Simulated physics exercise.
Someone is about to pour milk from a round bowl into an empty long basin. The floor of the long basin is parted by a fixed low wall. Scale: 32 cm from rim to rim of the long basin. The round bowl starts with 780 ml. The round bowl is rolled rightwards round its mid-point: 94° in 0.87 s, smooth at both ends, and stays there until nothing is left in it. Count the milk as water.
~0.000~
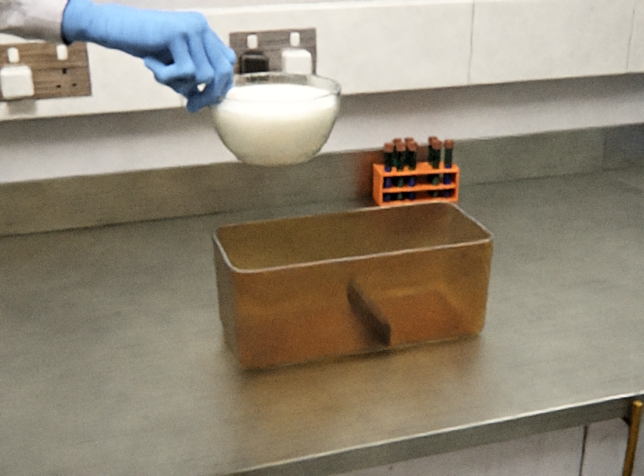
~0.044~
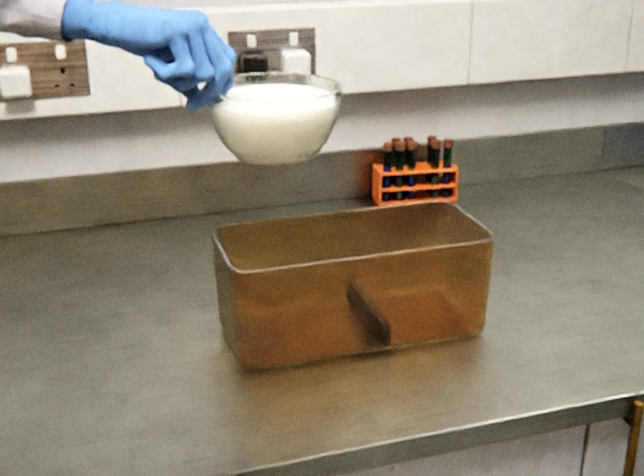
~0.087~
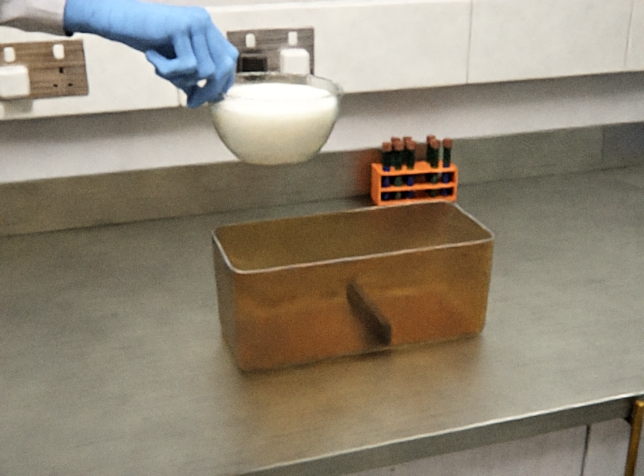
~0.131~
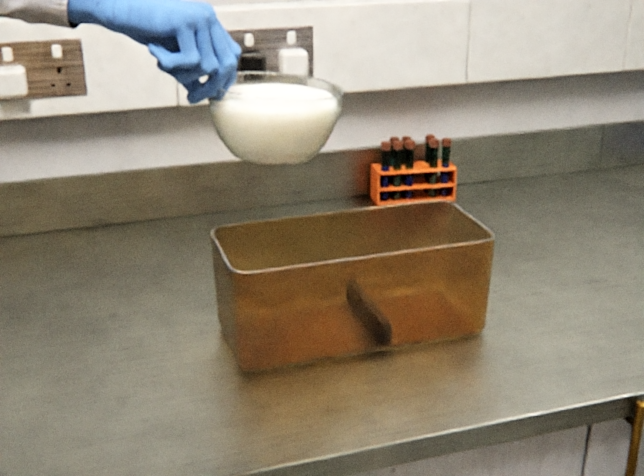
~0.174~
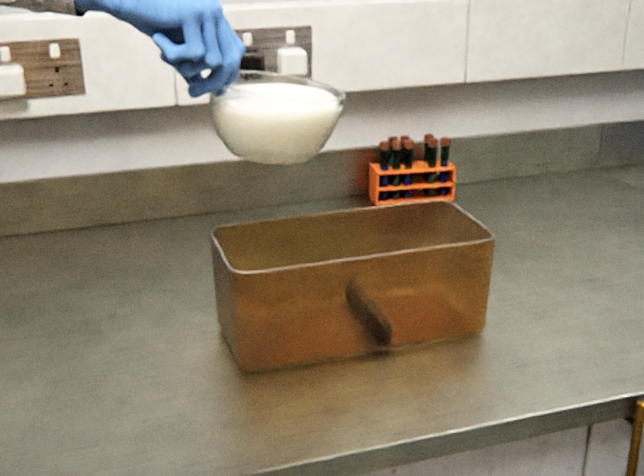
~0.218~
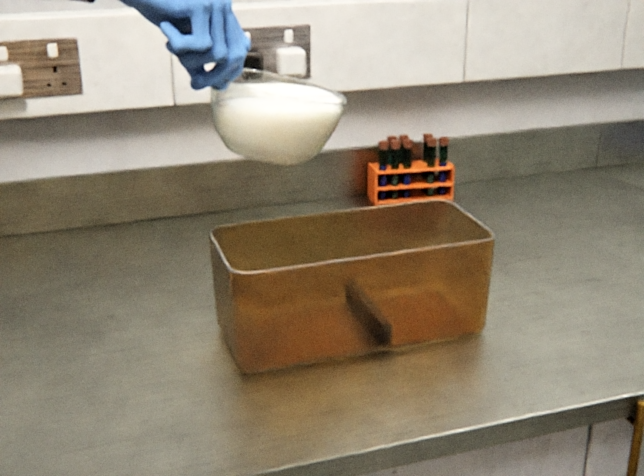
A blue-gloved hand slightly tilts a glass bowl of white liquid rightwards above an empty basin.
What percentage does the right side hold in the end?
The far part has some 69 per cent.
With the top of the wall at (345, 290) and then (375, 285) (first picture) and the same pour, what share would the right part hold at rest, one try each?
First 95, then 70 per cent.
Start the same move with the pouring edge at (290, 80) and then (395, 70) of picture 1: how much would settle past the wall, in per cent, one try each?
In turn about 30 and 55 per cent.
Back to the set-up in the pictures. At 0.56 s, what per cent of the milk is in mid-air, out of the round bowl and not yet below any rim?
Near 38 in a hundred.
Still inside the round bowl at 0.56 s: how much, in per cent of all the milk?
Some 50 per cent.
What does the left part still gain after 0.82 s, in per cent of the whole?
Near 20 in a hundred.
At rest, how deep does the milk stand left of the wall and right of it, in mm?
Left about 10 mm, right about 30 mm.
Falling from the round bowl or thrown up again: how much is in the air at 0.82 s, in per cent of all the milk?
Some 12 per cent.
By 0.56 s the tilt is 68° and 50 per cent is still to pour, 1 is left of the wall and 11 right of it.
By 0.82 s the tilt is 93° and 7 per cent is still to pour, 11 is left of the wall and 69 right of it.
By 1.08 s the tilt is 94° and 0 per cent is still to pour, 21 is left of the wall and 77 right of it.
By 1.37 s the tilt is 94° and 0 per cent is still to pour, 29 is left of the wall and 70 right of it.
At rest 31 per cent lies left of the wall, 69 right of it and 1 outside.
